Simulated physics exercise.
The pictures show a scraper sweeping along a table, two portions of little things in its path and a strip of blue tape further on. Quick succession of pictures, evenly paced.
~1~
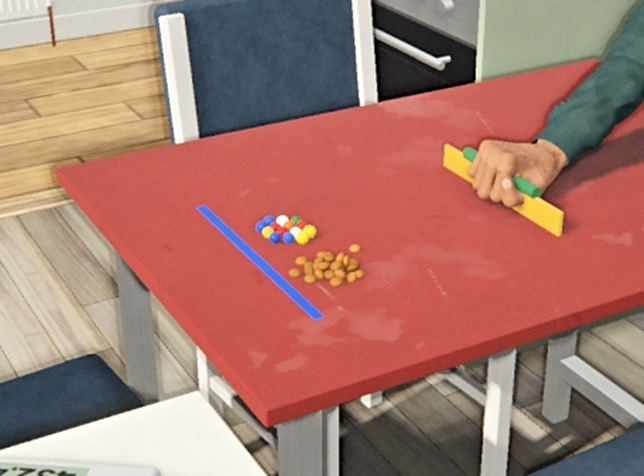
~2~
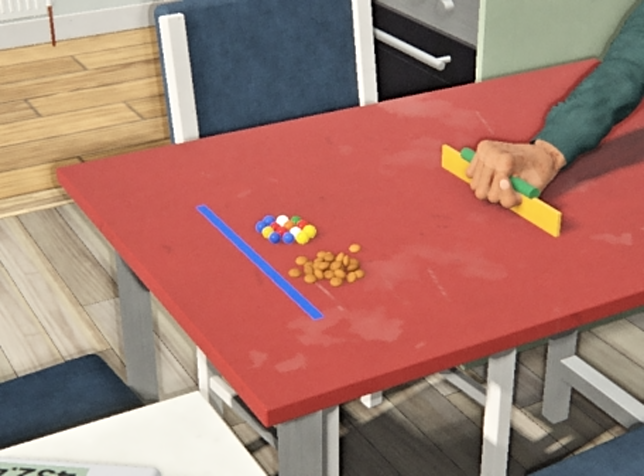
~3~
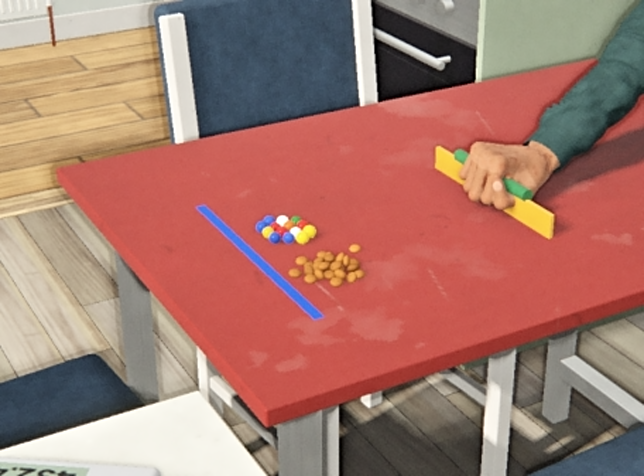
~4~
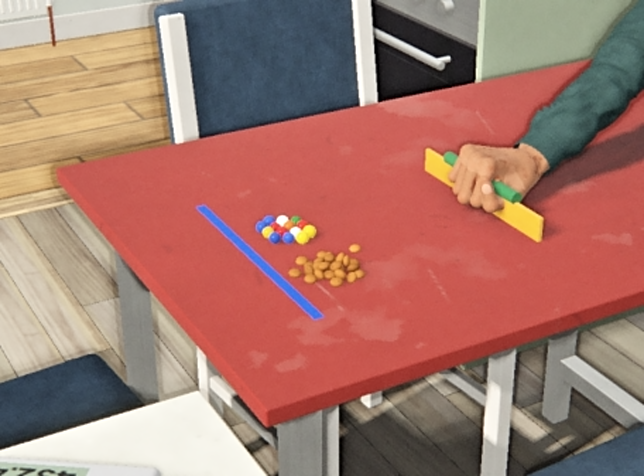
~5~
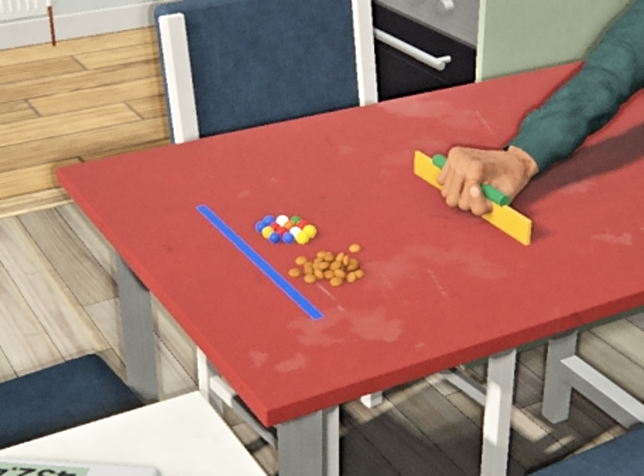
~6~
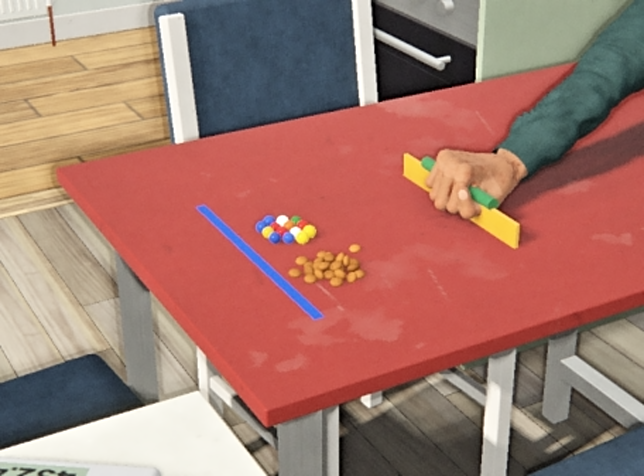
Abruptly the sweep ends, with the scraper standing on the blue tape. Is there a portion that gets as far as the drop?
Front portion - no, it stays on top; back portion - yes, some goes over.
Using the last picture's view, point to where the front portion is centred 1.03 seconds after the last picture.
The middle is roughly at pixel (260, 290).
Then, 0.50 s on from there, scraper still moving, near (356, 212); front portion all on the table, its front near (295, 273); back portion all on the table, its front near (262, 227).
Then, 1.03 s on from there, scraper stopped at the blue tape; front portion all on the table, its front near (237, 297); back portion all on the table, its front near (226, 271).
Then, 1.31 s on from there, scraper stopped at the blue tape; front portion all on the table, its front near (235, 298); back portion all on the table, its front near (164, 278).
In the end, scraper stopped at the blue tape; front portion all on the table, its front near (235, 298); back portion the whole lot over the edge.
